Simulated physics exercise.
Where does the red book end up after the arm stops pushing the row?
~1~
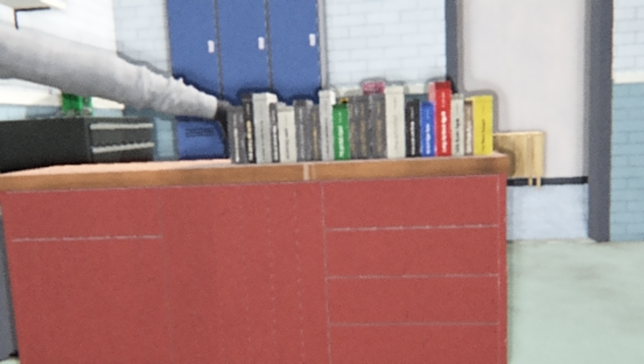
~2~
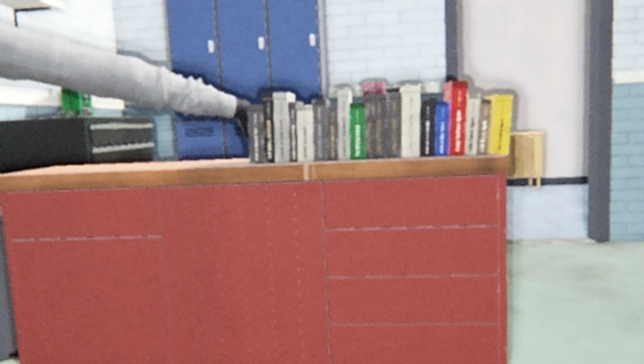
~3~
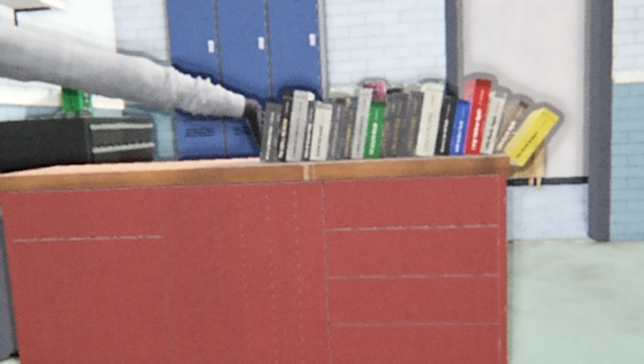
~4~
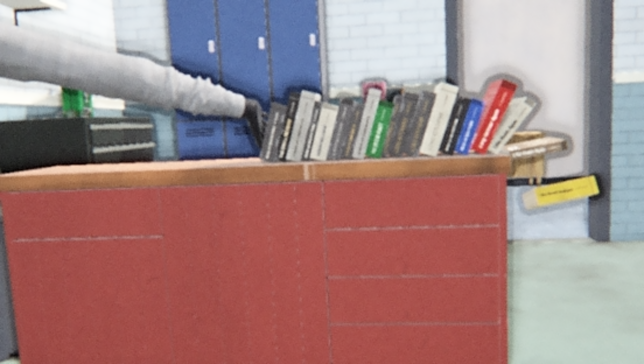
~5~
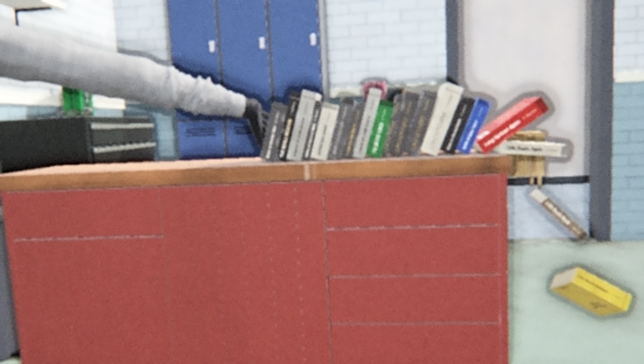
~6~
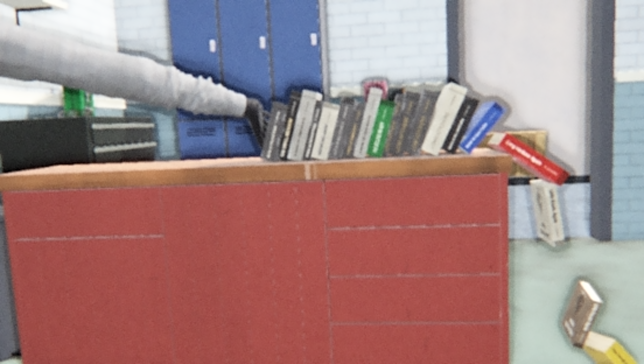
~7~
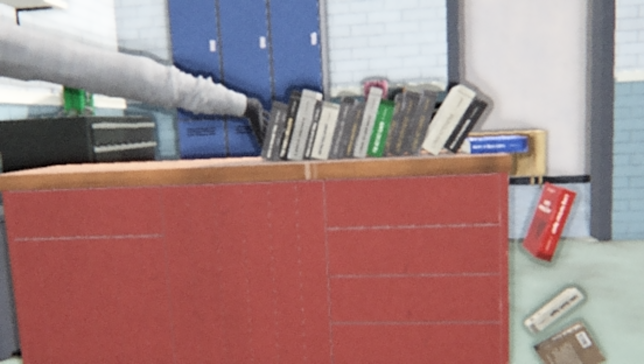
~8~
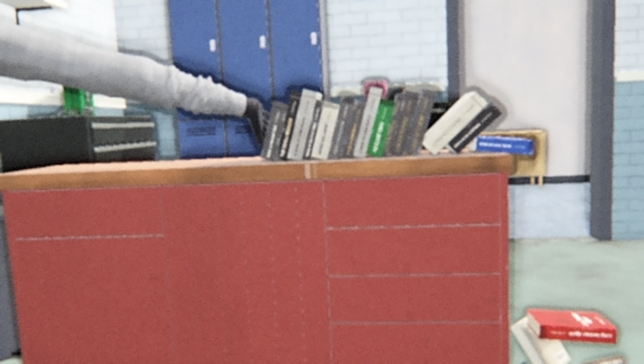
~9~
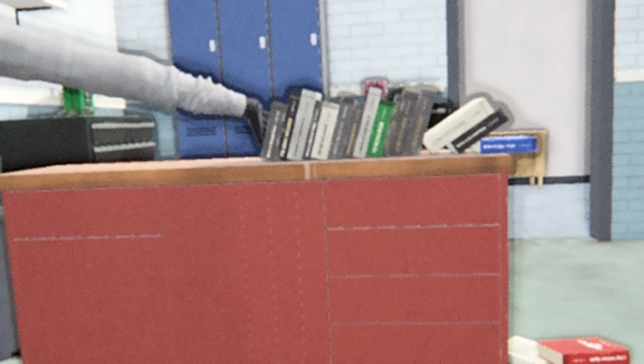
It drops off the right end of the worktop and ends up lying on its side on the floor.
